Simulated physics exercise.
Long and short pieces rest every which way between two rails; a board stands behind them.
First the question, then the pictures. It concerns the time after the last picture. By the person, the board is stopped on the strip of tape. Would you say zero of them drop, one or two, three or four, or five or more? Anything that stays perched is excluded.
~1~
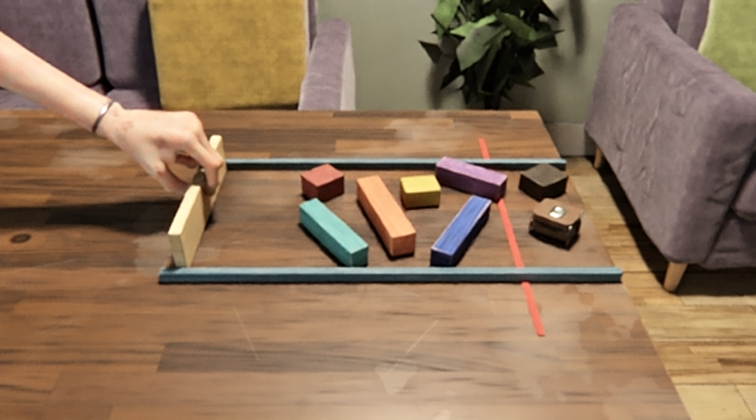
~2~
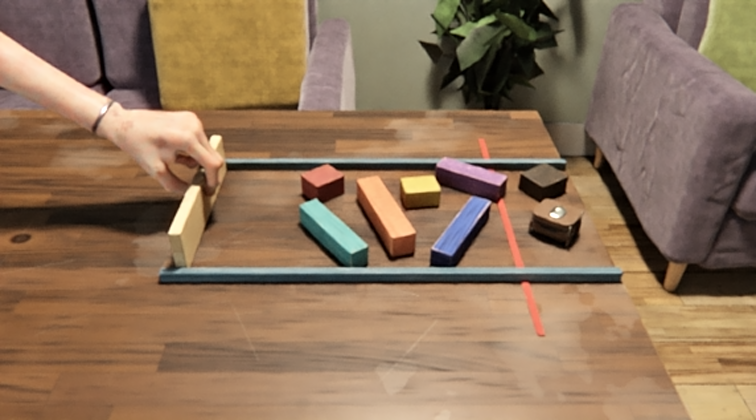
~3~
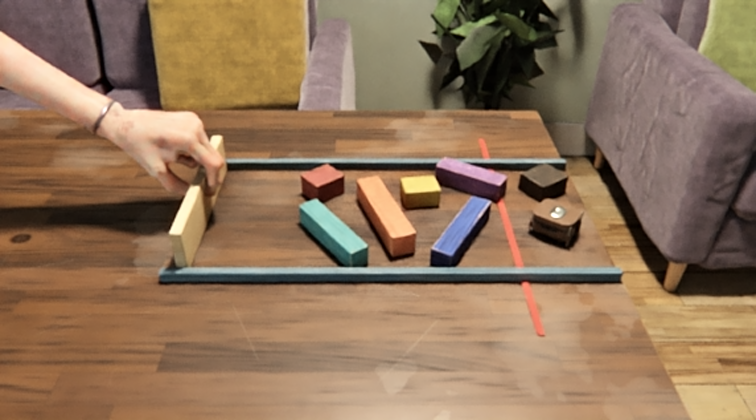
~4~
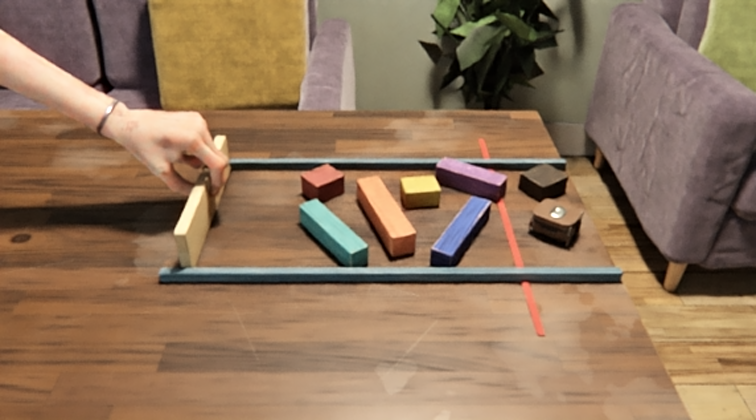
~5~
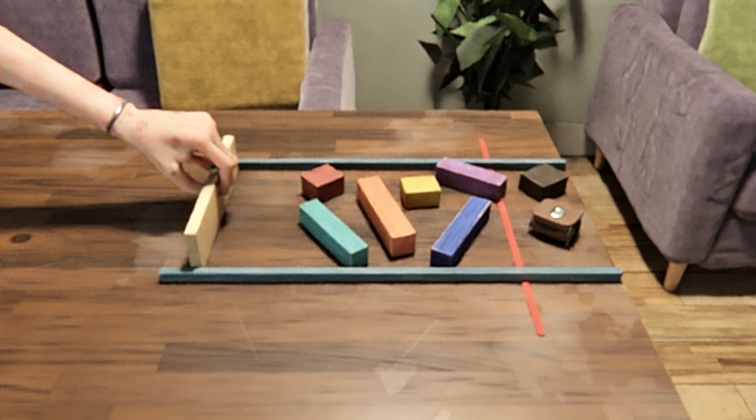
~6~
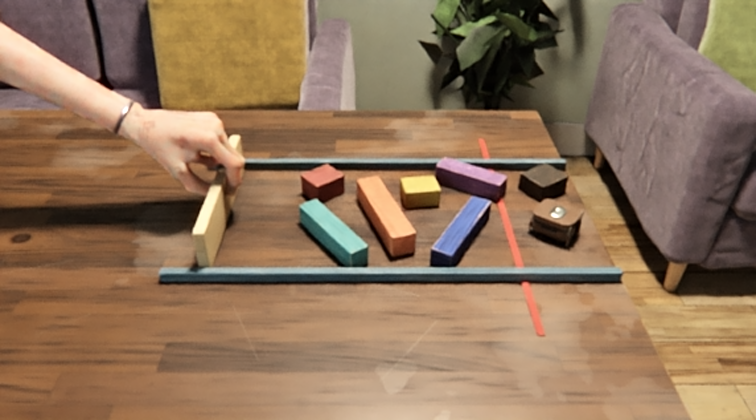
I'd go with one or two.
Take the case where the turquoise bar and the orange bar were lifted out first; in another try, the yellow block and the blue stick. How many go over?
You'd count 0 the first time and 0 the second time.
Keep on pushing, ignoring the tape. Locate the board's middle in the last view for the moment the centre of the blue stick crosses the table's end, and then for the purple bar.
The middle is at (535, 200) when it's the blue stick, and at (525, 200) when it's the purple bar.
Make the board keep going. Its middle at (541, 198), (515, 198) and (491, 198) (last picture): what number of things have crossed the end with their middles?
In order: 5, 2, 1.
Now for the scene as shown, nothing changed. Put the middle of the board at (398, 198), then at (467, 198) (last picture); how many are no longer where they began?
First 5 and then 8.
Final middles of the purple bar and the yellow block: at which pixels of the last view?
Look around (557, 177) for the first and around (561, 196) for the second.
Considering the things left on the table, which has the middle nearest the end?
The purple bar ends nearest.
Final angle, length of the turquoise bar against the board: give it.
About 0°.
A little later, none off yet; black block at rest near (543, 182); brown case at rest near (556, 222); purple bar at rest near (471, 179).
When it is over, the number that fall off is one or two; down, brown case and black block.
